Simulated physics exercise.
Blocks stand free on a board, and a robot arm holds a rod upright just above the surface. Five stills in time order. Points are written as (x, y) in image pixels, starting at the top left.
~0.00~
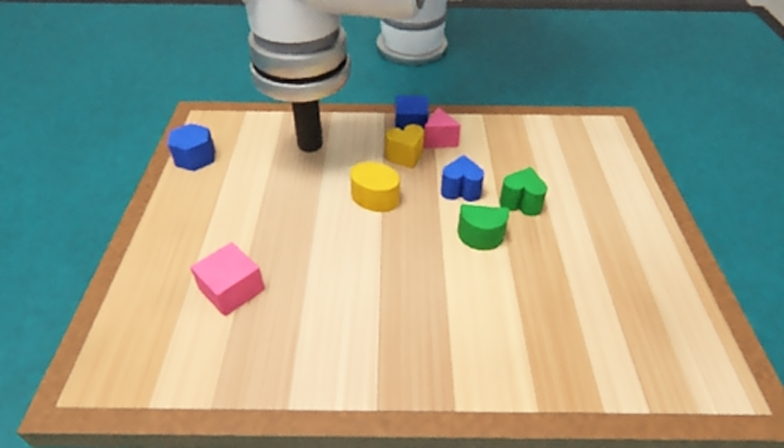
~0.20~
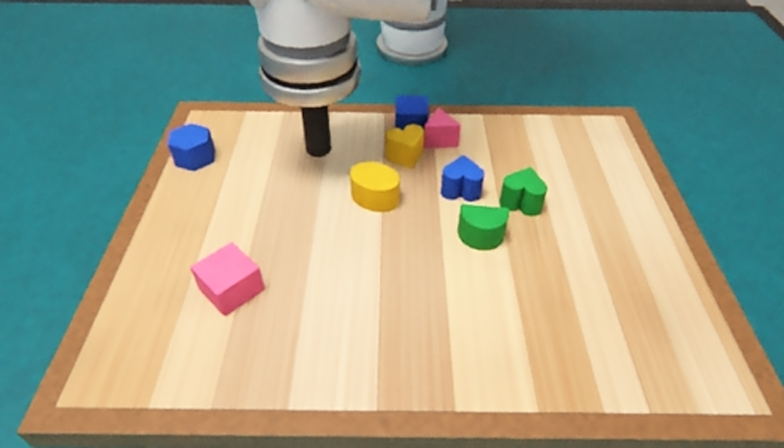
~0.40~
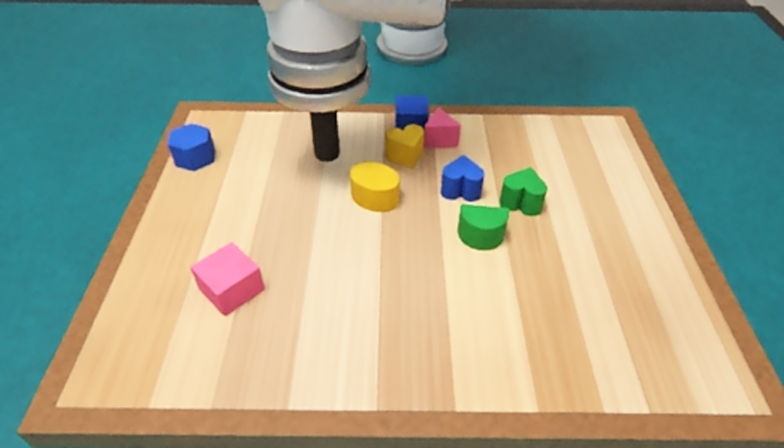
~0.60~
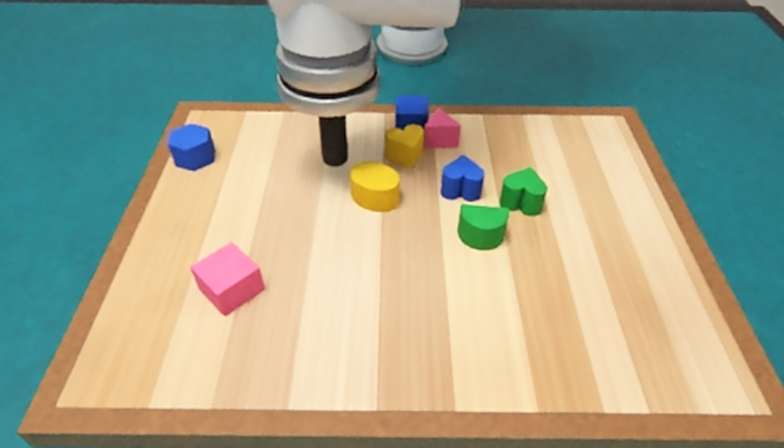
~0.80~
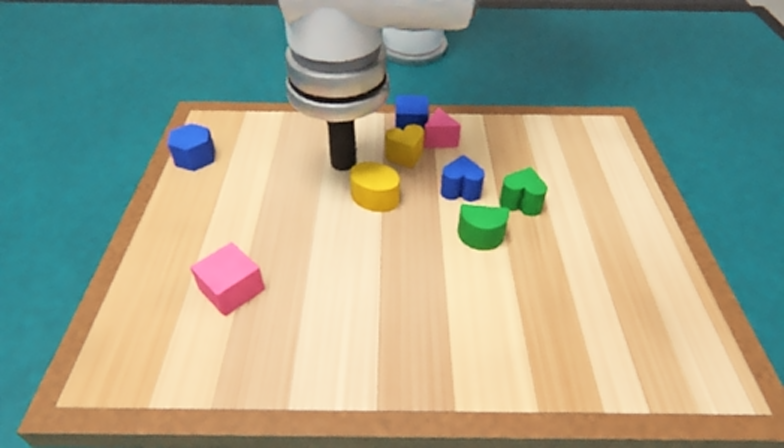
Robot arm moving a black rod slowly right and slightly nearer across a wooden board, the colourful blocks around it staying still.
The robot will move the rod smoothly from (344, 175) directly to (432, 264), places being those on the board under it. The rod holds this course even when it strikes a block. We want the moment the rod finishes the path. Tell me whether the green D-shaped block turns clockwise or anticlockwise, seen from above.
Viewed from above: Clockwise.
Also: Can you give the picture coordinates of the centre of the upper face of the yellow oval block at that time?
My estimate: (449, 211).
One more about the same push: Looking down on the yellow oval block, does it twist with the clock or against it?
Rotation: Counter-clockwise.
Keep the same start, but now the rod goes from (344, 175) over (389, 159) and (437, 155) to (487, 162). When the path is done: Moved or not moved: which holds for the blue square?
When the path is over, the blue square is still on its spot.
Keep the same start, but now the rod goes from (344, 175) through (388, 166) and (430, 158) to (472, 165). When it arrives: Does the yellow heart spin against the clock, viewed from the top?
It seems so.
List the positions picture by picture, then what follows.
Rod's lower end (310, 145); yellow oval block (375, 175); yellow heart (406, 134); green D-shaped block (485, 215), in the first picture.
Rod (319, 150); blocks still, in the second picture.
Rod (327, 155); blocks still, in the third picture.
Rod (336, 159); blocks still, in the fourth picture.
Rod (344, 164); yellow oval block (375, 175); yellow heart (406, 134); green D-shaped block (485, 215), in the fifth picture.
What follows on the original path. One third of the way, rod (370, 191); yellow oval block (405, 193), turned 25° anticlockwise.
Two thirds of the way, rod (400, 220); yellow oval block (440, 207), turned 80° anticlockwise.
At the end, rod (434, 253); yellow oval block (449, 211), turned 120° anticlockwise; yellow heart still; green D-shaped block (492, 213), turned 25° clockwise.
